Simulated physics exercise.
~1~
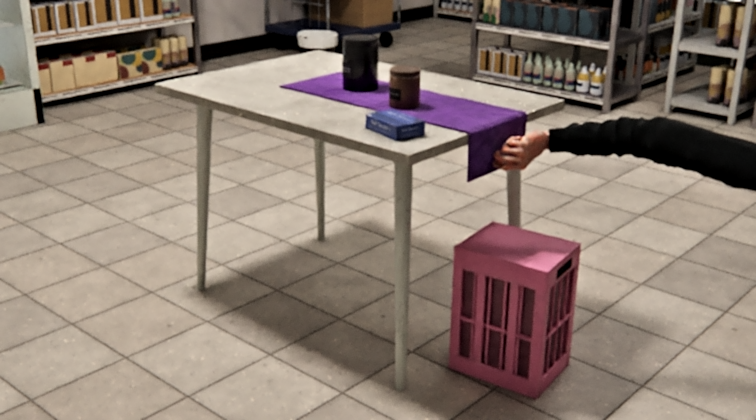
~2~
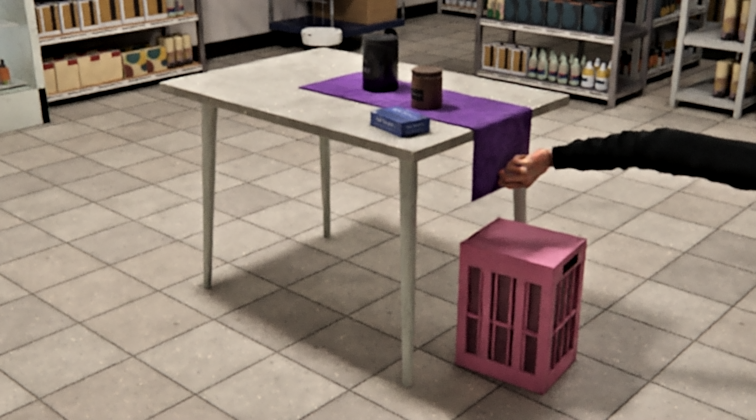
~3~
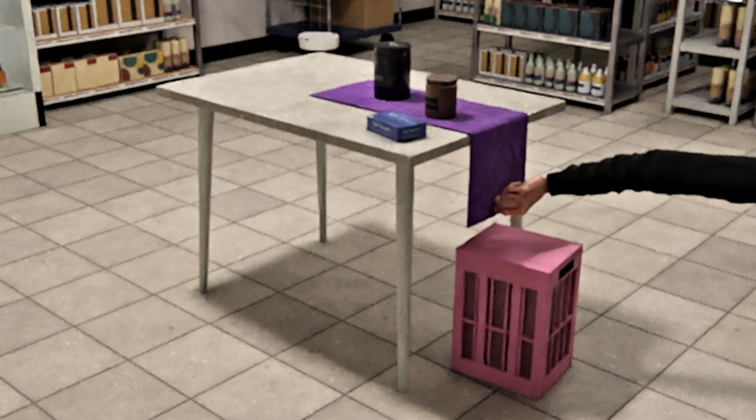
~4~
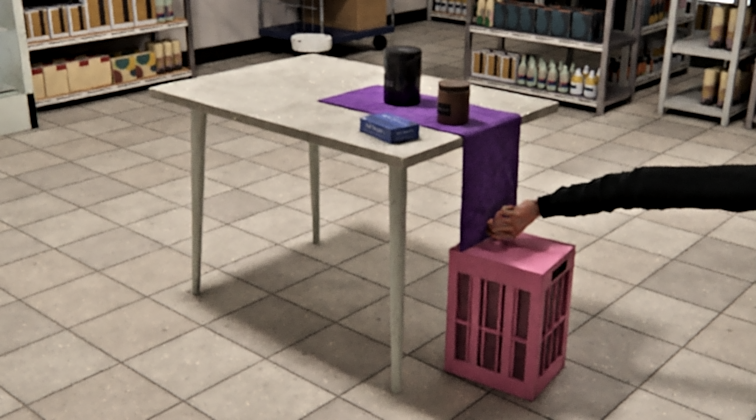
A hand pulling a purple cloth down over a table's end onto a pink crate, carrying two dark containers rightward.
